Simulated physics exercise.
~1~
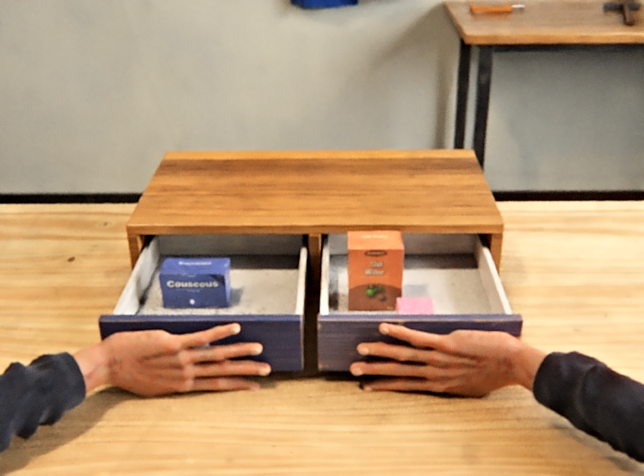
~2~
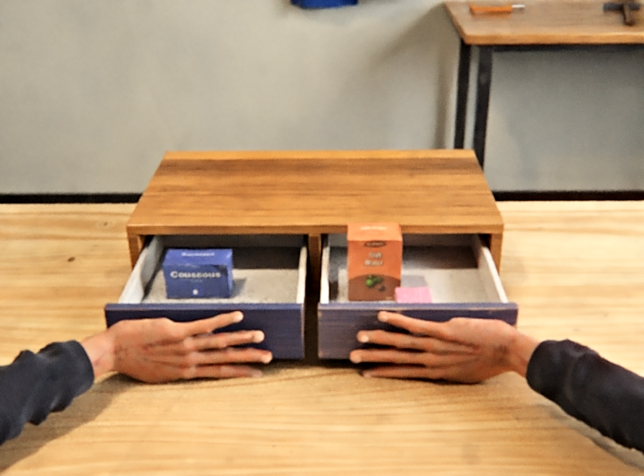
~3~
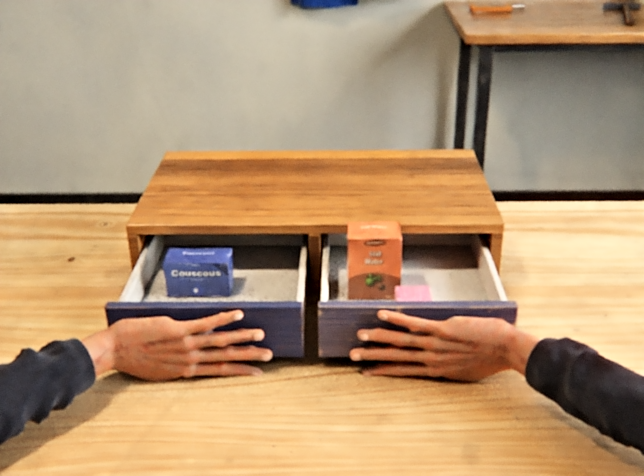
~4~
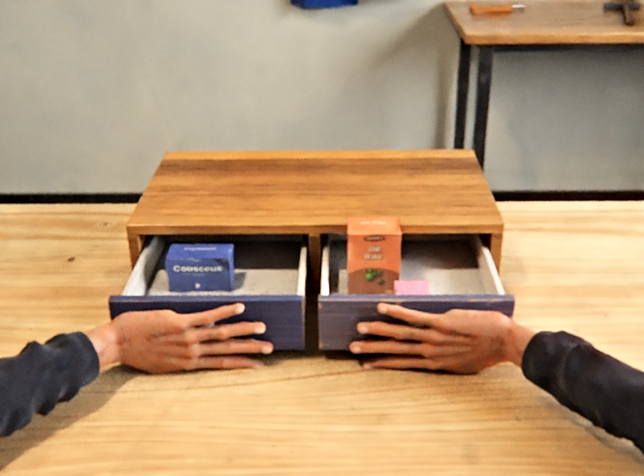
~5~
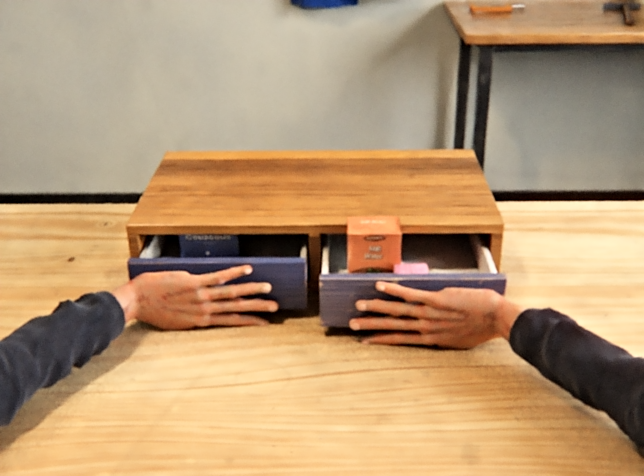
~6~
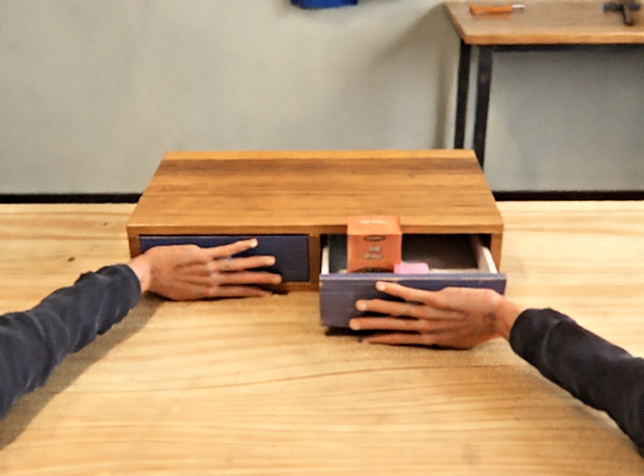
On a wooden table, two hands slowly pushed in a small chest's drawers, the left holding a blue packet, the right a tall orange carton and pink block; the left drawer shut flush, but the right stopped partway and stayed ajar.
